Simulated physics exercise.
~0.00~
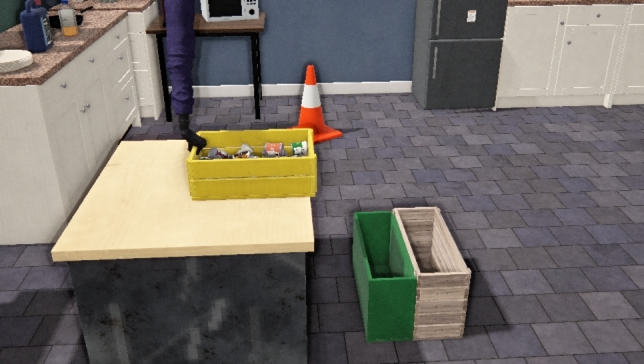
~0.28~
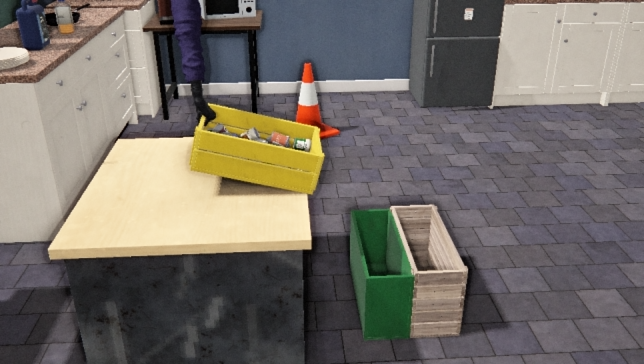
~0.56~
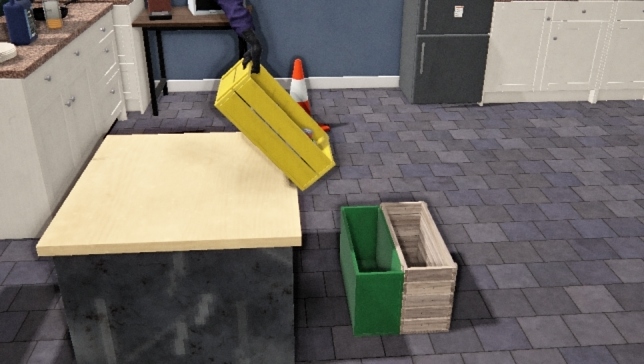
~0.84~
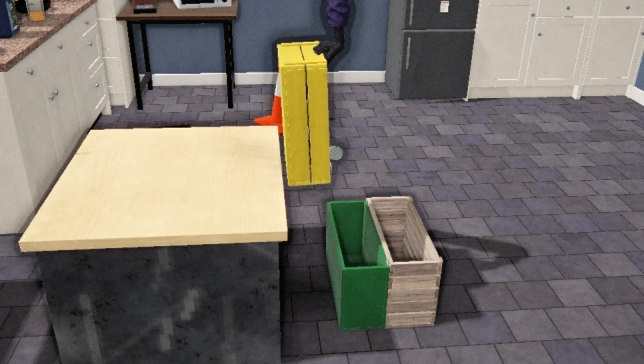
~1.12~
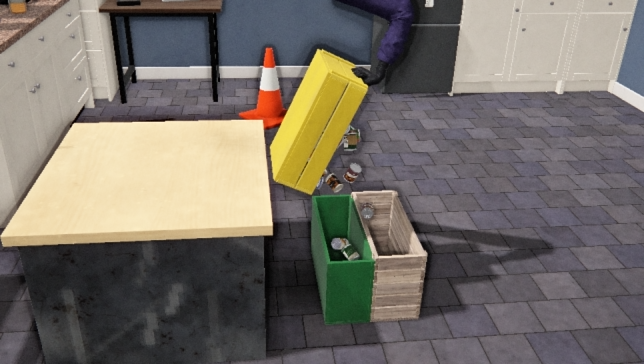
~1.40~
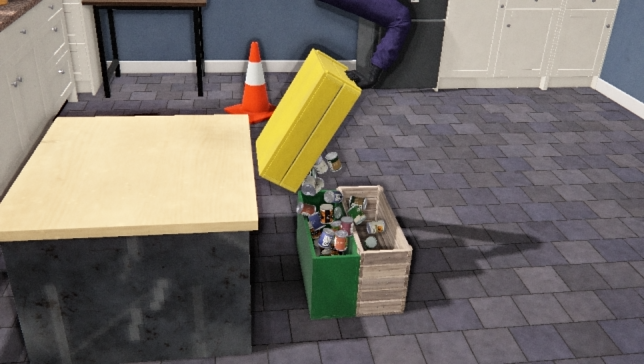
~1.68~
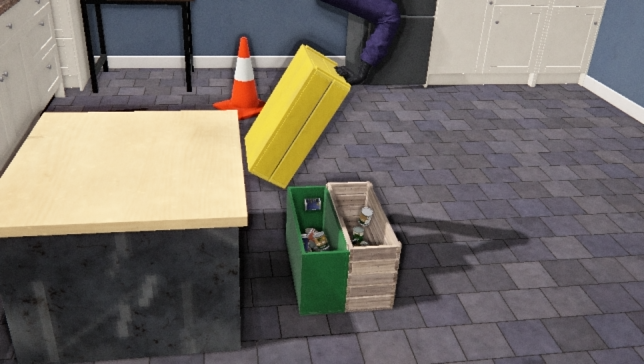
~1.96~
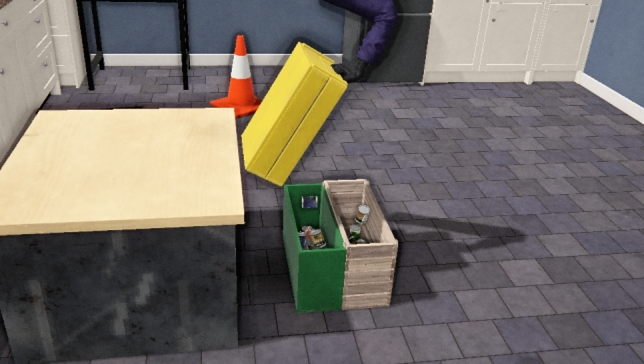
In the video, a dark purple arm lifts a yellow crate of small tins off a bench, swings it right and tips it over, pouring the tins into a green tote and a wooden bin, with more landing in the green tote.
